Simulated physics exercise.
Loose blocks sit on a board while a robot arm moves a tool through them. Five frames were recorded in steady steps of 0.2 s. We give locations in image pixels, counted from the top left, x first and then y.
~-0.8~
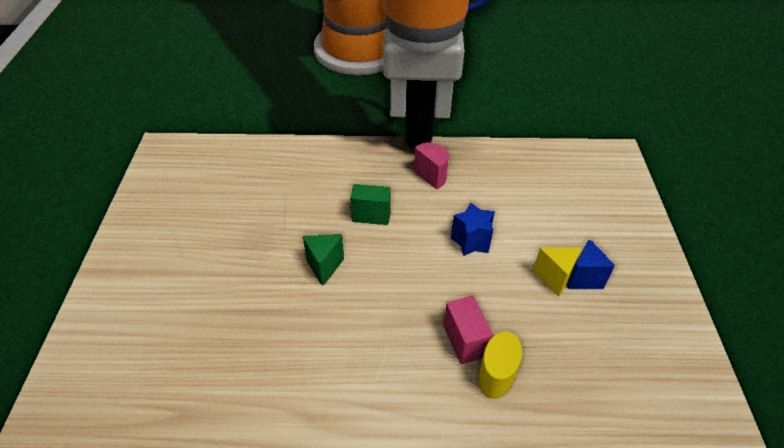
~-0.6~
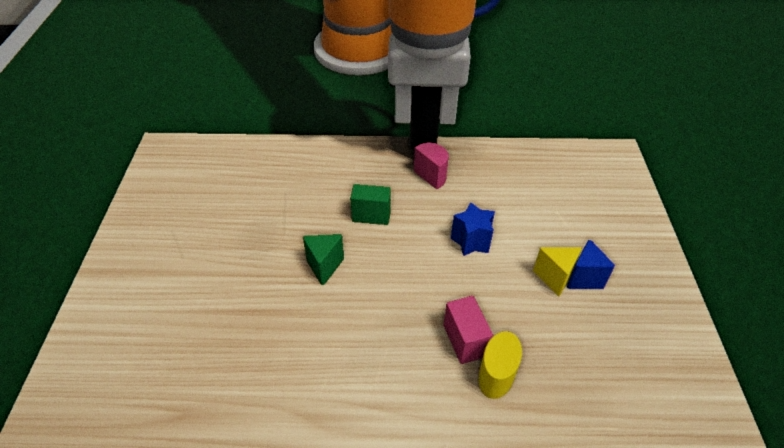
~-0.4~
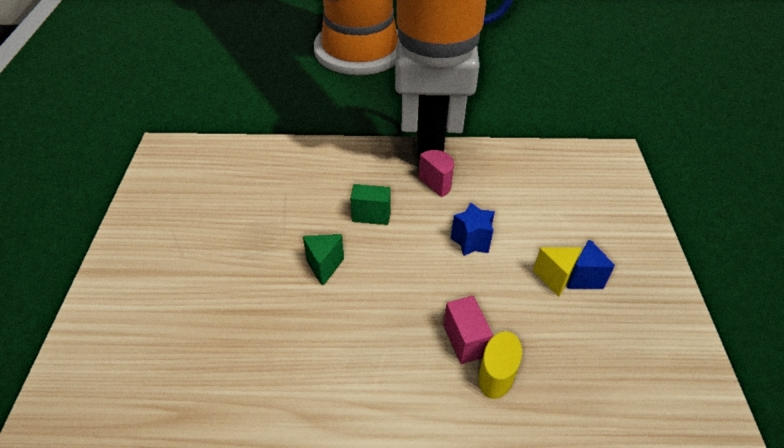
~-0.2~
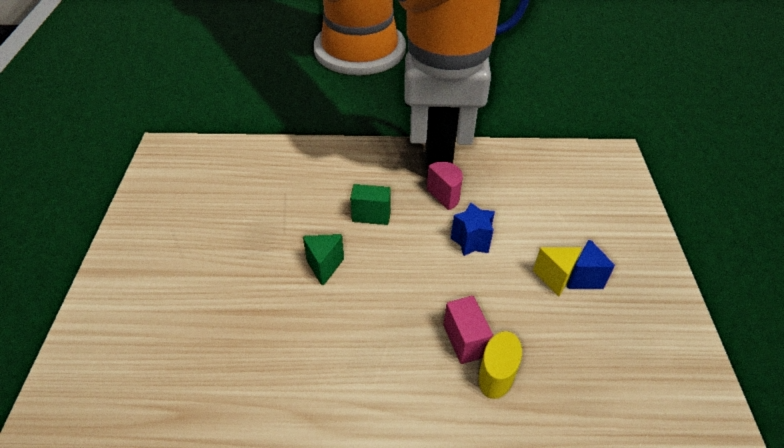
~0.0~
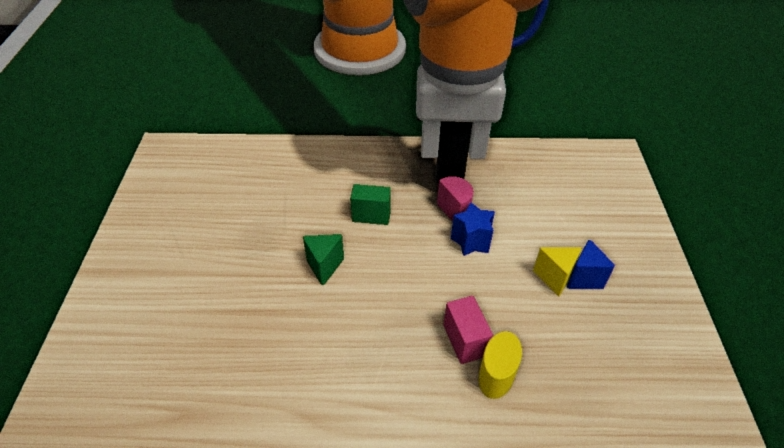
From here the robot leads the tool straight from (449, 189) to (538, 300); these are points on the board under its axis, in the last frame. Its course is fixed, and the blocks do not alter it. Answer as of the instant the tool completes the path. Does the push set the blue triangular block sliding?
That would be a no.
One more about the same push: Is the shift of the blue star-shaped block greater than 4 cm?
I believe so.
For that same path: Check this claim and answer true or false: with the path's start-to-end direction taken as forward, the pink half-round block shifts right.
This is true.
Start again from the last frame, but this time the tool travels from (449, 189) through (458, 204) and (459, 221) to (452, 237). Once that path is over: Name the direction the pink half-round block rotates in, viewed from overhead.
Direction: Anticlockwise.
The first path, step by step. One third of the way, tool (477, 214); pink half-round block (485, 224); blue star-shaped block (495, 252), turned 25° clockwise.
Two thirds of the way, tool (508, 250); pink half-round block (508, 264), turned 35° clockwise; blue star-shaped block (503, 295), turned 50° clockwise.
At the end, tool (541, 291); pink half-round block (528, 305), turned 75° clockwise; blue star-shaped block (497, 326), turned 90° clockwise; yellow oval (498, 368); blue triangular block unmoved.
